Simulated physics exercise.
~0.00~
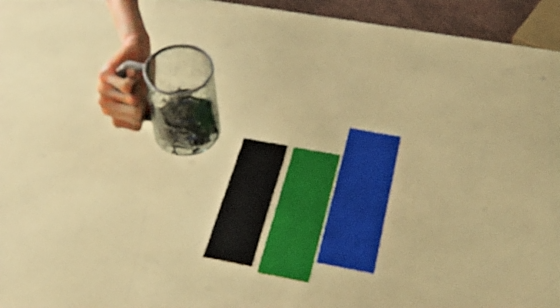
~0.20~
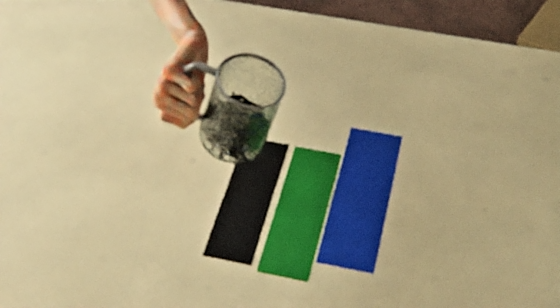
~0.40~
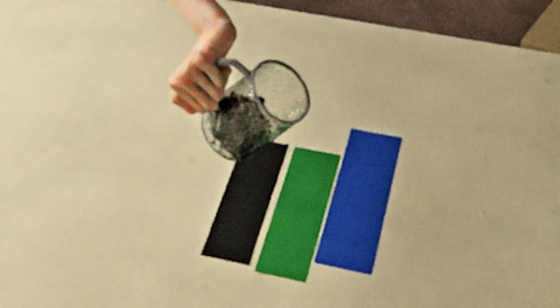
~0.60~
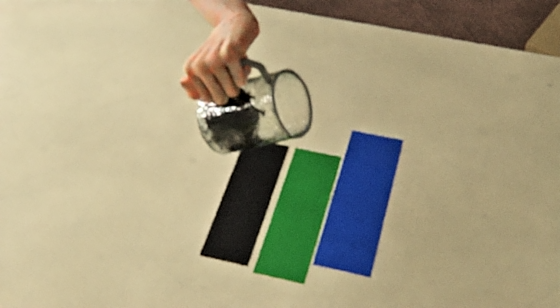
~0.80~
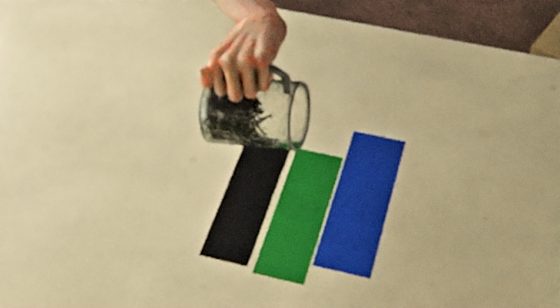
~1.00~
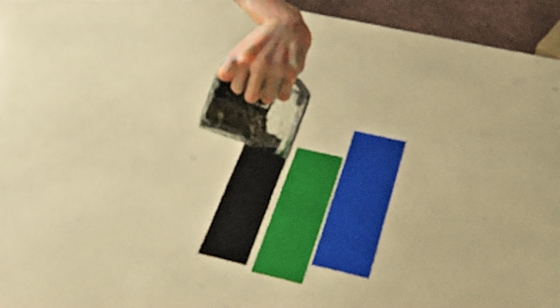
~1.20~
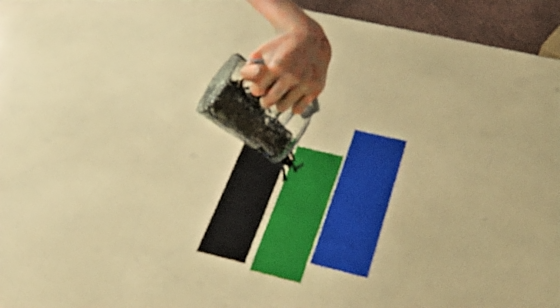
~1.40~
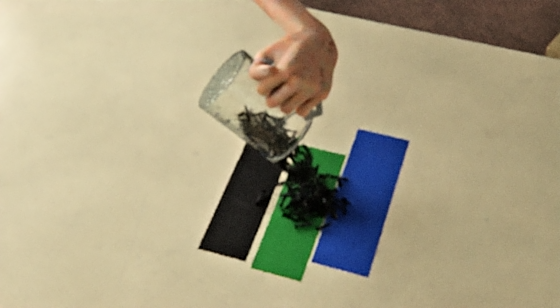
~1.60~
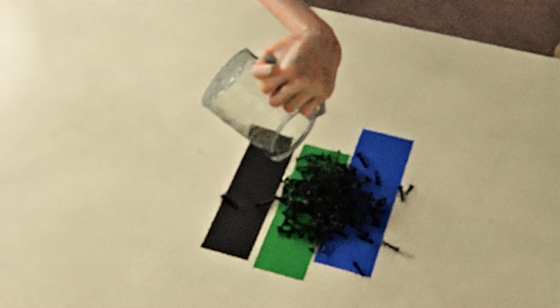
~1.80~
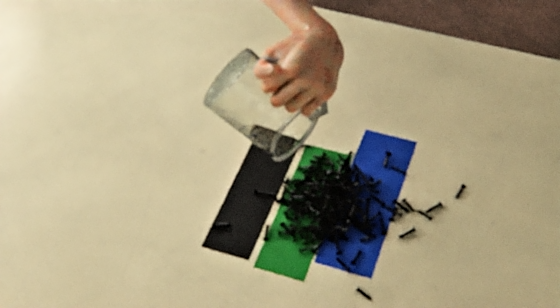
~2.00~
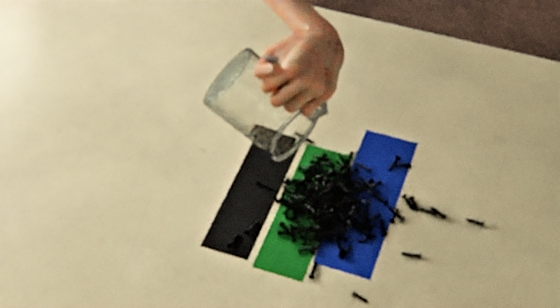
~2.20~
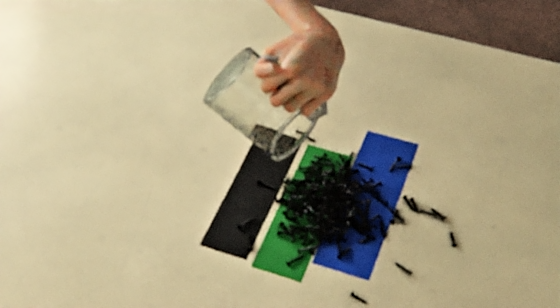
To begin with, a hand holds a clear glass jug of small black screws upright above a pale table, up and to the left of three flat strips, black, green and blue. The hand carries the jug to the right, tipping it as it goes, until it lies on its side near the top of the black strip. It tilts further, mouth downward, and the first screws slip out over the green strip. Then the rest tumble out in a dark clump that spreads onto the blue. Finally the hand holds the tipped jug still, with a heap across green and blue and a few screws scattered on the bare table.
